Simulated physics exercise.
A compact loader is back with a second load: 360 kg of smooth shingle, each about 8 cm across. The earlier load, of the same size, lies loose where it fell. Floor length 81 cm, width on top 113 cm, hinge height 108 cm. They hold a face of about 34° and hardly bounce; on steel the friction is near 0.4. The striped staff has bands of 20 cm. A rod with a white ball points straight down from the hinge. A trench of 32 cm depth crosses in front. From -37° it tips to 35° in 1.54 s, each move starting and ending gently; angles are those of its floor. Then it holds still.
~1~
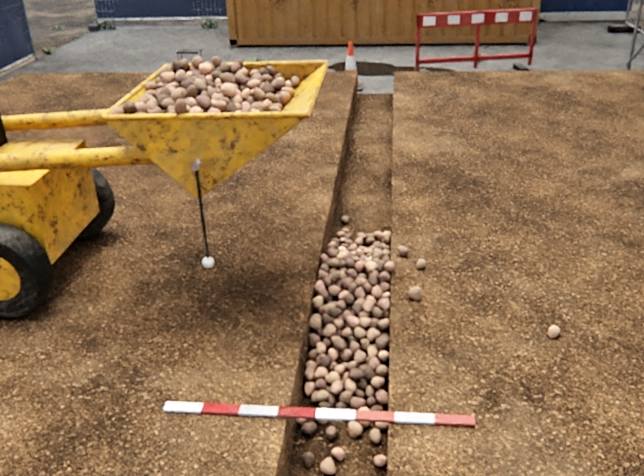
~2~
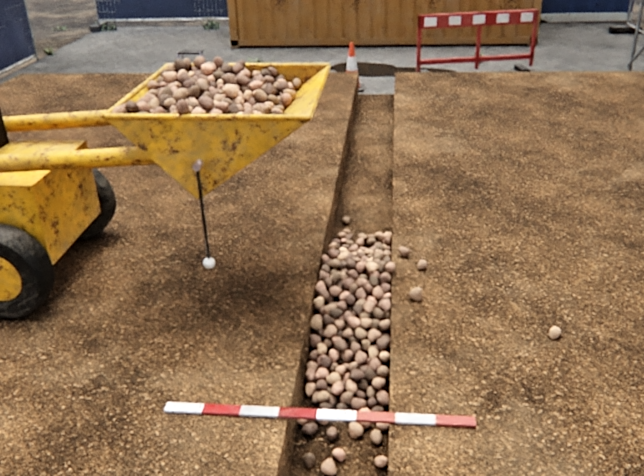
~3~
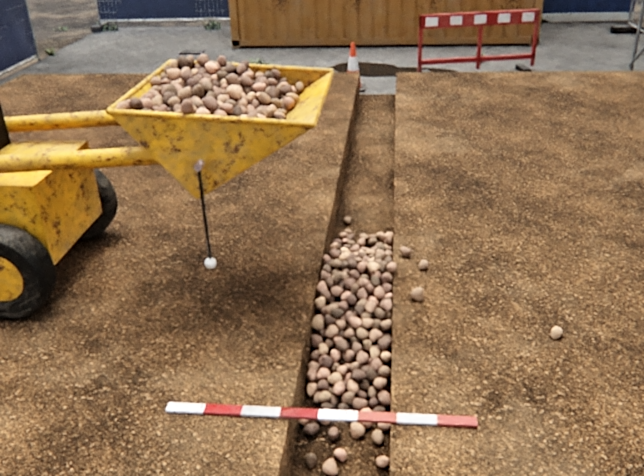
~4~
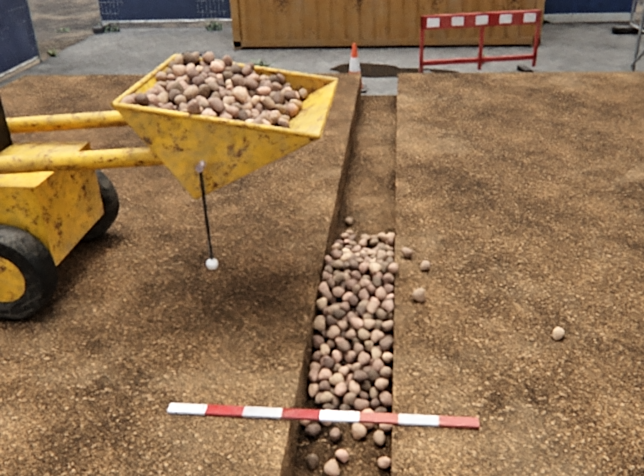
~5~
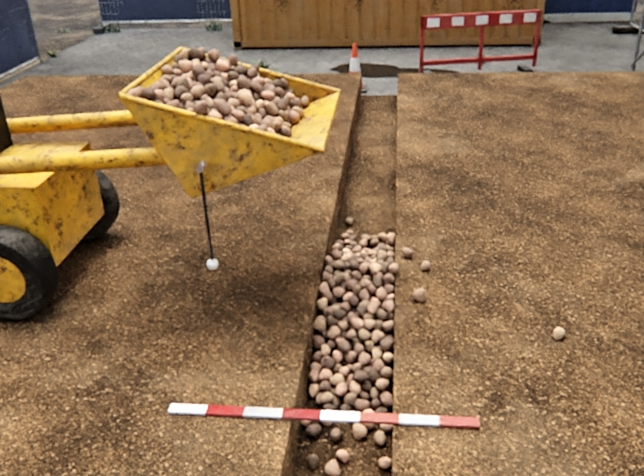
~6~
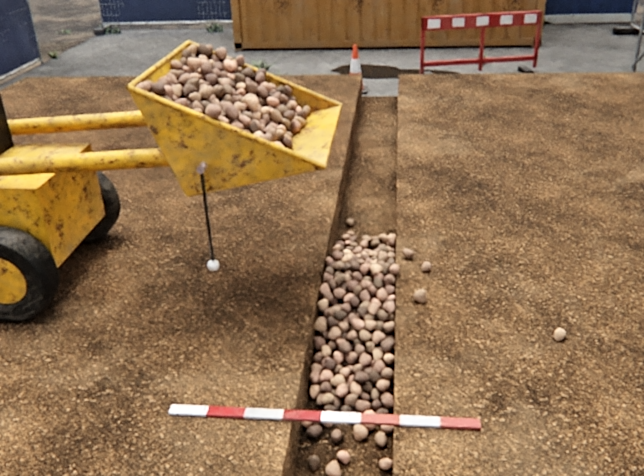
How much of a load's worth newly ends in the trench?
About 67 per cent.
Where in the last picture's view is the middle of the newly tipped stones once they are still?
Around (371, 281).
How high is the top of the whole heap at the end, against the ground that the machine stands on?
About 22 cm above it.
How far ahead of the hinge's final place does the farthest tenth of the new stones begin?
Roughly 140 cm ahead of it.
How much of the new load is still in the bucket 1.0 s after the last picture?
Roughly 35 per cent is still inside.
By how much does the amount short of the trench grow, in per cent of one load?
Near 5 parts in a hundred.
Then, 0.6 s after the last picture the floor is at 24°; in per cent of one load, 97 in the bucket, 102 in the trench, 1 past the trench; the foremost stones are at (420, 285).
Then, 1.0 s after the last picture the floor is at 35°; in per cent of one load, 36 in the bucket, 3 short of the trench, 159 in the trench, 3 past the trench; the foremost stones are at (434, 285).
Then, 1.4 s after the last picture the floor is at 35°; in per cent of one load, 4 in the bucket, 4 short of the trench, 173 in the trench, 19 past the trench; the foremost stones are at (490, 306).
Then, 4.0 s after the last picture the floor is at 35°; in per cent of one load, 0 in the bucket, 3 short of the trench, 166 in the trench, 31 past the trench; the foremost stones are at (571, 306). Net gain in the trench, 67.
